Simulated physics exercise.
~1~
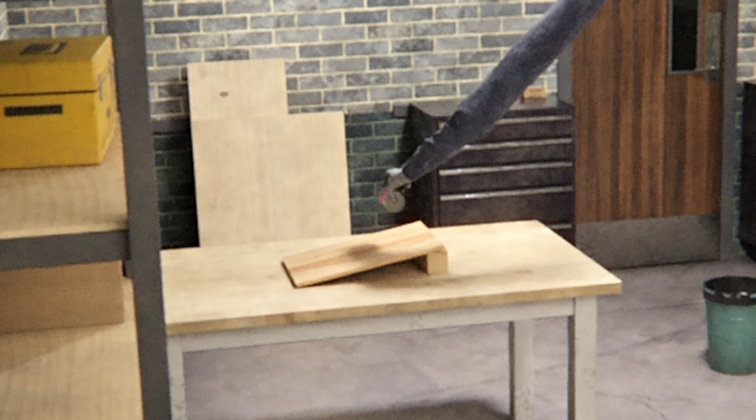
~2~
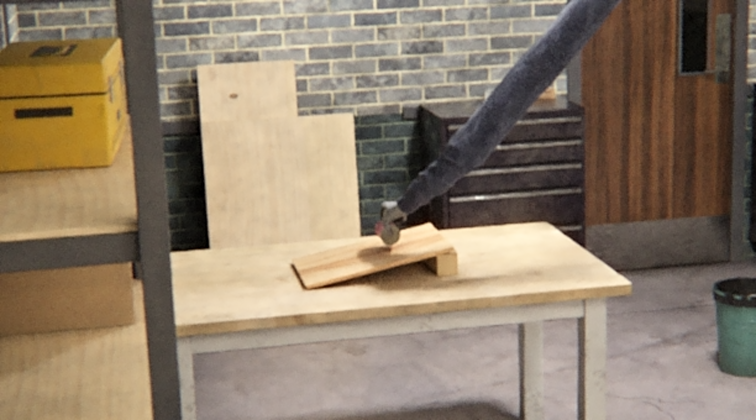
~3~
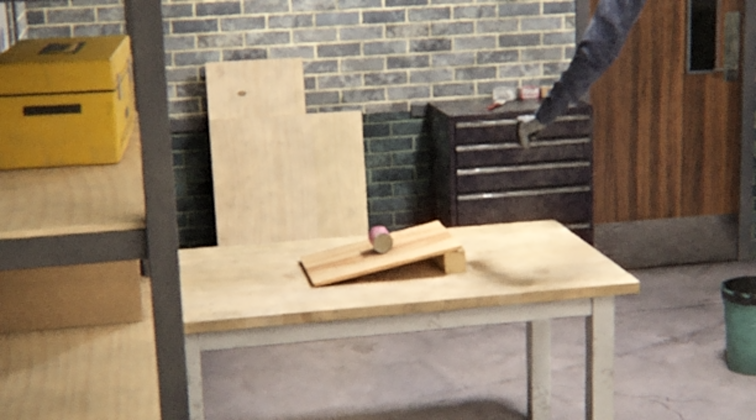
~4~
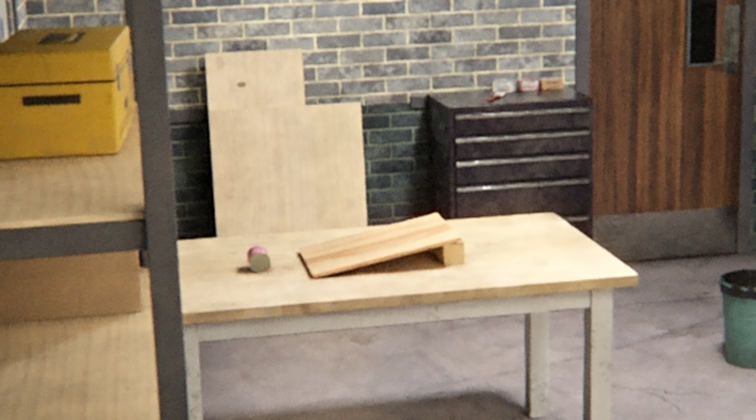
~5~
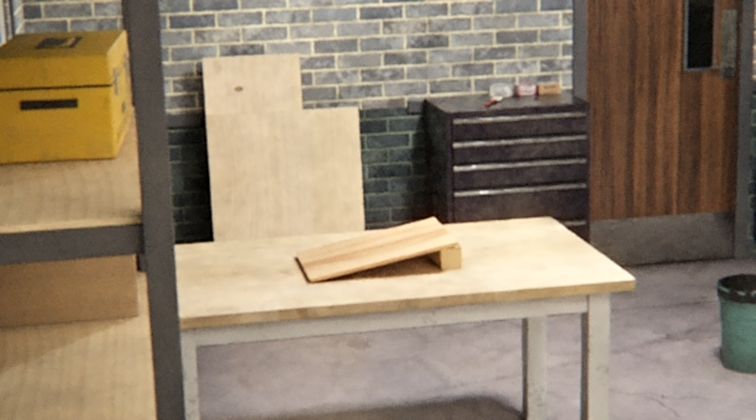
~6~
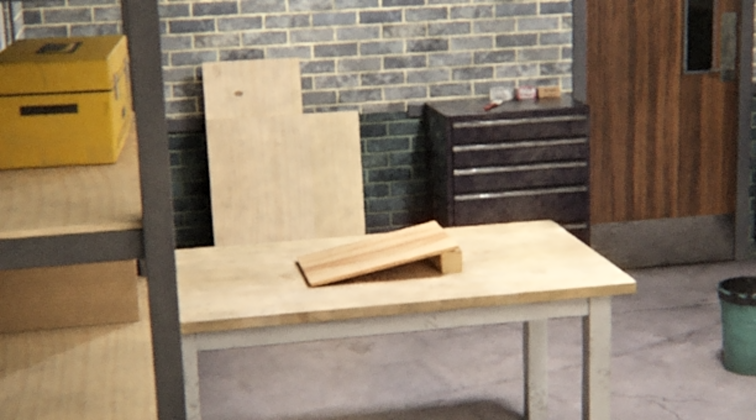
A small pink tin, lying on its side, is held by a blue-sleeved arm above a propped-up wooden board on a pale workbench in a workshop, seen from slightly above by a swaying camera. A yellow box sits on a shelf at left, with a dark drawer cabinet and brick wall behind and a green bin at right. The hand lowers the tin onto the sloping board, lets go and draws back to the right. The tin travels down the slope and onto the tabletop at left. It then passes out of sight, leaving the board still propped in place.
